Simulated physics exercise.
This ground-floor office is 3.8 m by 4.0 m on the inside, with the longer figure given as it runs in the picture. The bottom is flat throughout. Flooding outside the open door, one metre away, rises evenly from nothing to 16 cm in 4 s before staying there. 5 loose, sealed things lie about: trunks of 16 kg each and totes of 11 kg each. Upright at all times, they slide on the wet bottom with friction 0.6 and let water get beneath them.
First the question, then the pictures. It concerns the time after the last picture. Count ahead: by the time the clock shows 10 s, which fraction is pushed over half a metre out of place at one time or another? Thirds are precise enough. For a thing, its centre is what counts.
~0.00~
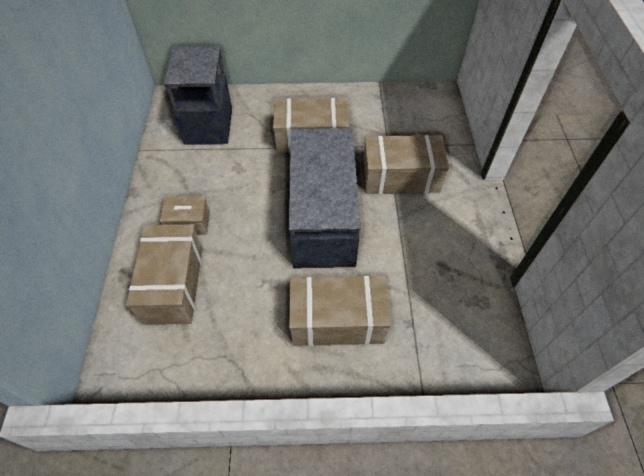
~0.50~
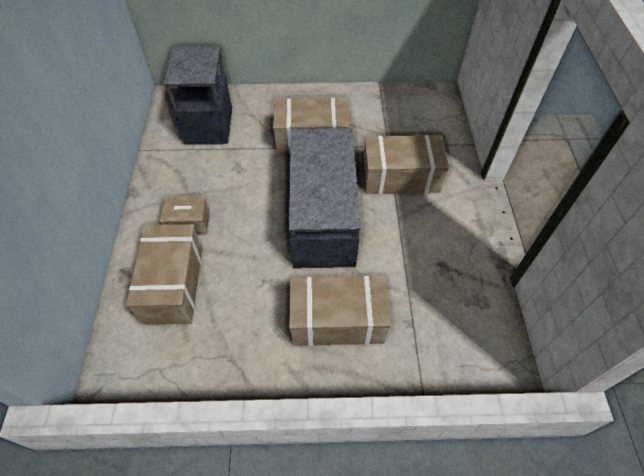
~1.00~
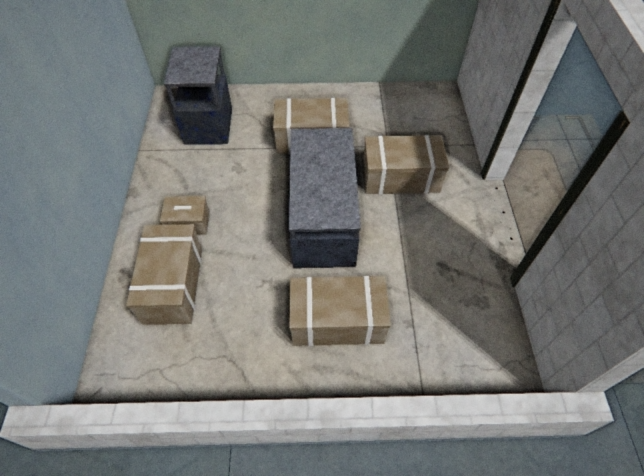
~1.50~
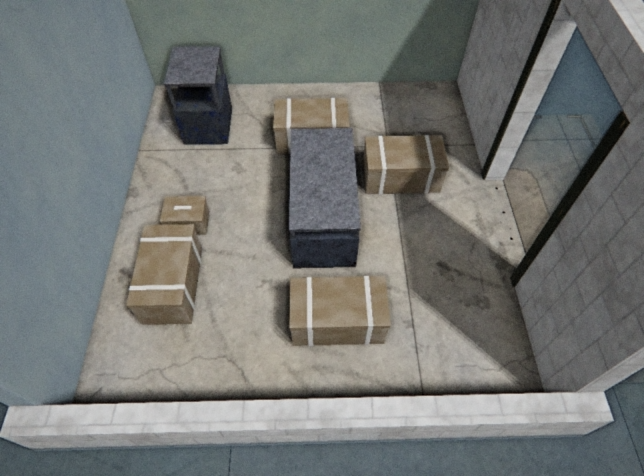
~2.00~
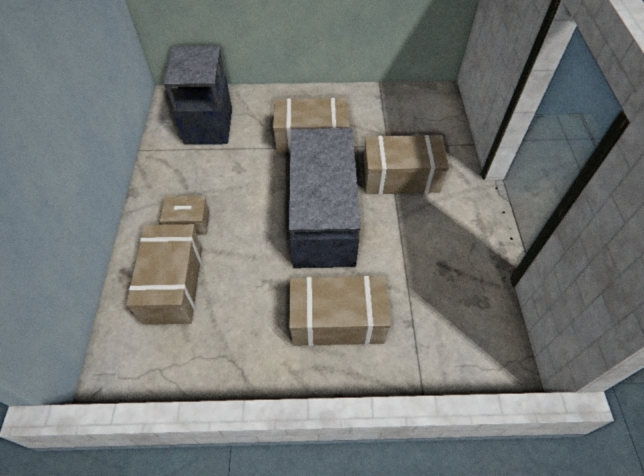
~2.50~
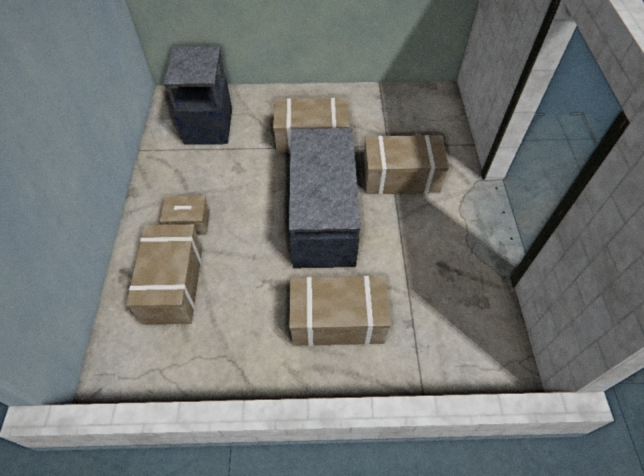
I'd put it at between one and two thirds.
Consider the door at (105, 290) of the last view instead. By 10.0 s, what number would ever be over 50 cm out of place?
2.
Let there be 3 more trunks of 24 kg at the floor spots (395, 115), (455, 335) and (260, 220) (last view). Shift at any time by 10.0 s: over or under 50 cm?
Note: Item 1 below threshold; item 2 below threshold; item 3 below threshold.
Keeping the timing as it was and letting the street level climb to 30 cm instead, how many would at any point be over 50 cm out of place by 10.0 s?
It would come to 5 of them.
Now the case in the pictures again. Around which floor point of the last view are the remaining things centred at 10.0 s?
Roughly at (258, 221).
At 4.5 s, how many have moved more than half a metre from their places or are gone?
I make it 0.
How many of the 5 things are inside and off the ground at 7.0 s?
By my count, 0.
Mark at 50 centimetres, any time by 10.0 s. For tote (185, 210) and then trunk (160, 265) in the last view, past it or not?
Result, in order: Stayed within / stayed within.
After 3.5 s 0 of 5 are over 50 cm from their spots; 0 afloat.
After 4.5 s 0 of 5 are over 50 cm from their spots; 0 afloat.
After 7.0 s 2 of 5 are over 50 cm from their spots; 0 afloat.
After 10.0 s 2 of 5 are over 50 cm from their spots, and 2 have been at some point; 2 afloat.
